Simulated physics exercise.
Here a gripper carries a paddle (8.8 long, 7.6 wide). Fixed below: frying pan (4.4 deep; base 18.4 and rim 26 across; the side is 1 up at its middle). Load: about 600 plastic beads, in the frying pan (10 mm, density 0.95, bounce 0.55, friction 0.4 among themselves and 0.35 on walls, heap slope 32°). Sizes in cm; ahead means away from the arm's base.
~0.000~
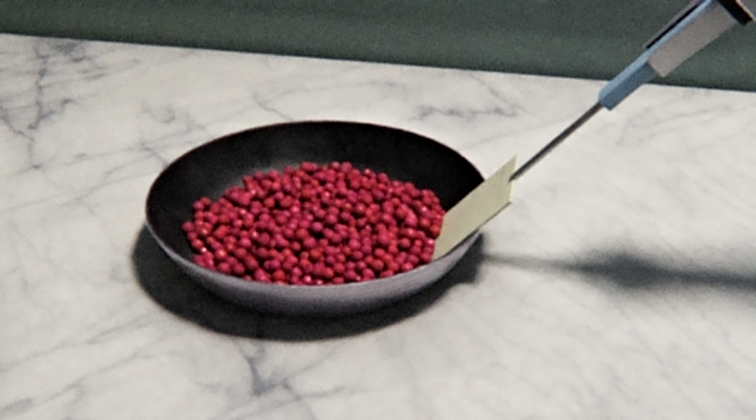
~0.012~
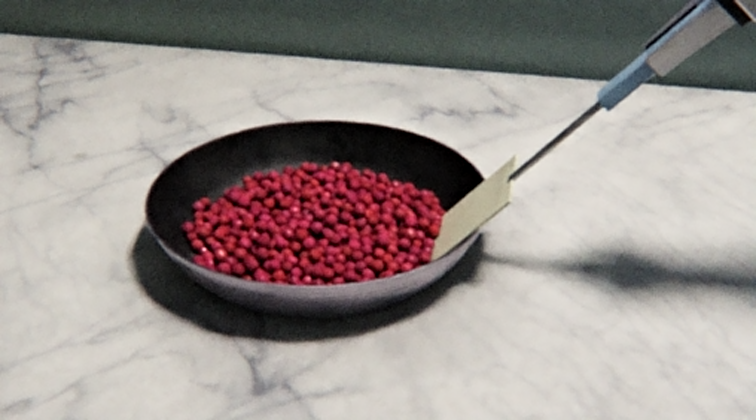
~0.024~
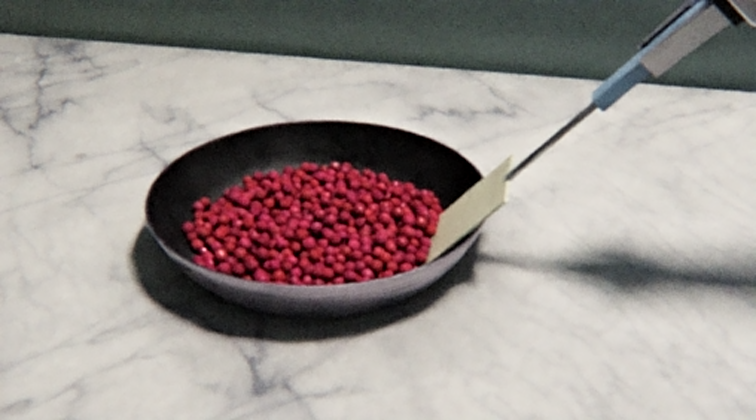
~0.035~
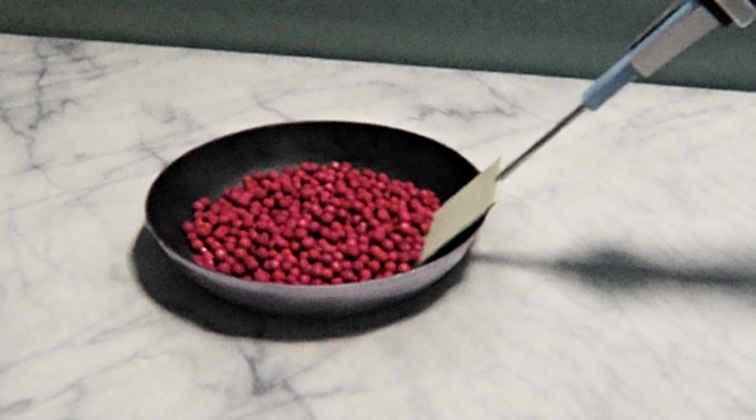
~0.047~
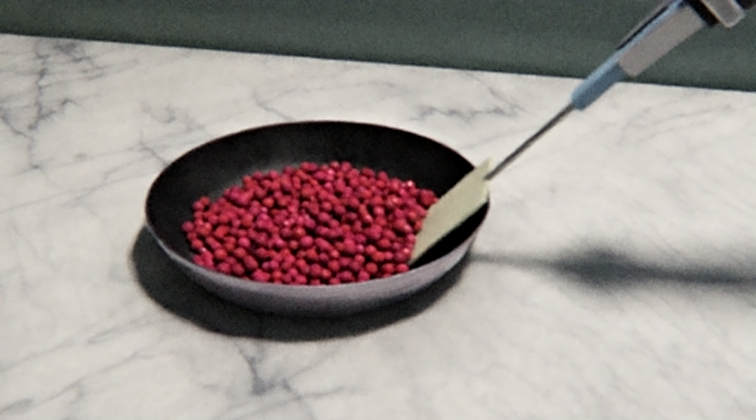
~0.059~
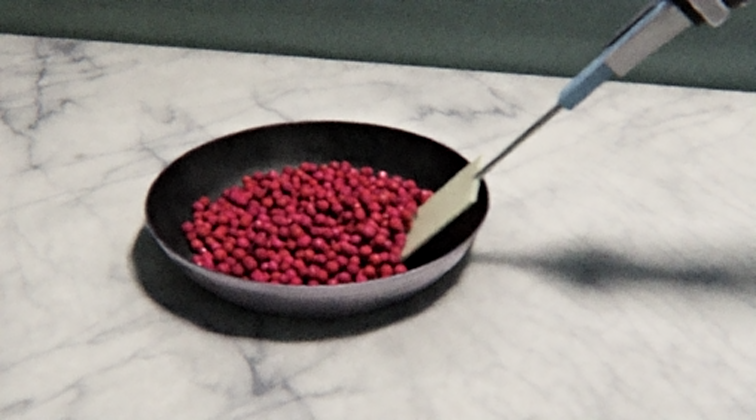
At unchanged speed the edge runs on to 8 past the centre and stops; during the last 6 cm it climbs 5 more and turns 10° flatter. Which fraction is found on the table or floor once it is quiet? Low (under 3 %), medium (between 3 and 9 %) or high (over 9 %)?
Answer: Medium; between 3 and 9 % of the plastic beads finish on the table or floor.
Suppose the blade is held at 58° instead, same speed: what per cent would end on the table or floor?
In that case some 5 per cent.
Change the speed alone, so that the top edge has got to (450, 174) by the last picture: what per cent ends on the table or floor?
Some 15 per cent.
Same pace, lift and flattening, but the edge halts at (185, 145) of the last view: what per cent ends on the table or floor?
About 15 per cent.
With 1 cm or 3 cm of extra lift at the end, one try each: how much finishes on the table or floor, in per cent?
Some 0 and 5 per cent.
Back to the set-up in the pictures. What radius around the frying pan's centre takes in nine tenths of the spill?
About 50 cm.
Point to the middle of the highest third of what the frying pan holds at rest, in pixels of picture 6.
At about (216, 208).
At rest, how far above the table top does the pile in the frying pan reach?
Roughly 5.0 cm.
After 0.14 s, sloping 49°, highest piece 4 above the table; 603 in the frying pan.
After 0.21 s, sloping 46°, highest piece 6 above the table; 603 in the frying pan.
After 0.45 s, sloping 39°, highest piece 5 above the table; 567 in the frying pan, 36 on the table or floor.
After 1.50 s, sloping 39°, highest piece 5 above the table; 567 in the frying pan, 36 on the table or floor.
In the end, 567 in the frying pan, 36 on the table or floor. That is 6 % on the table or floor.
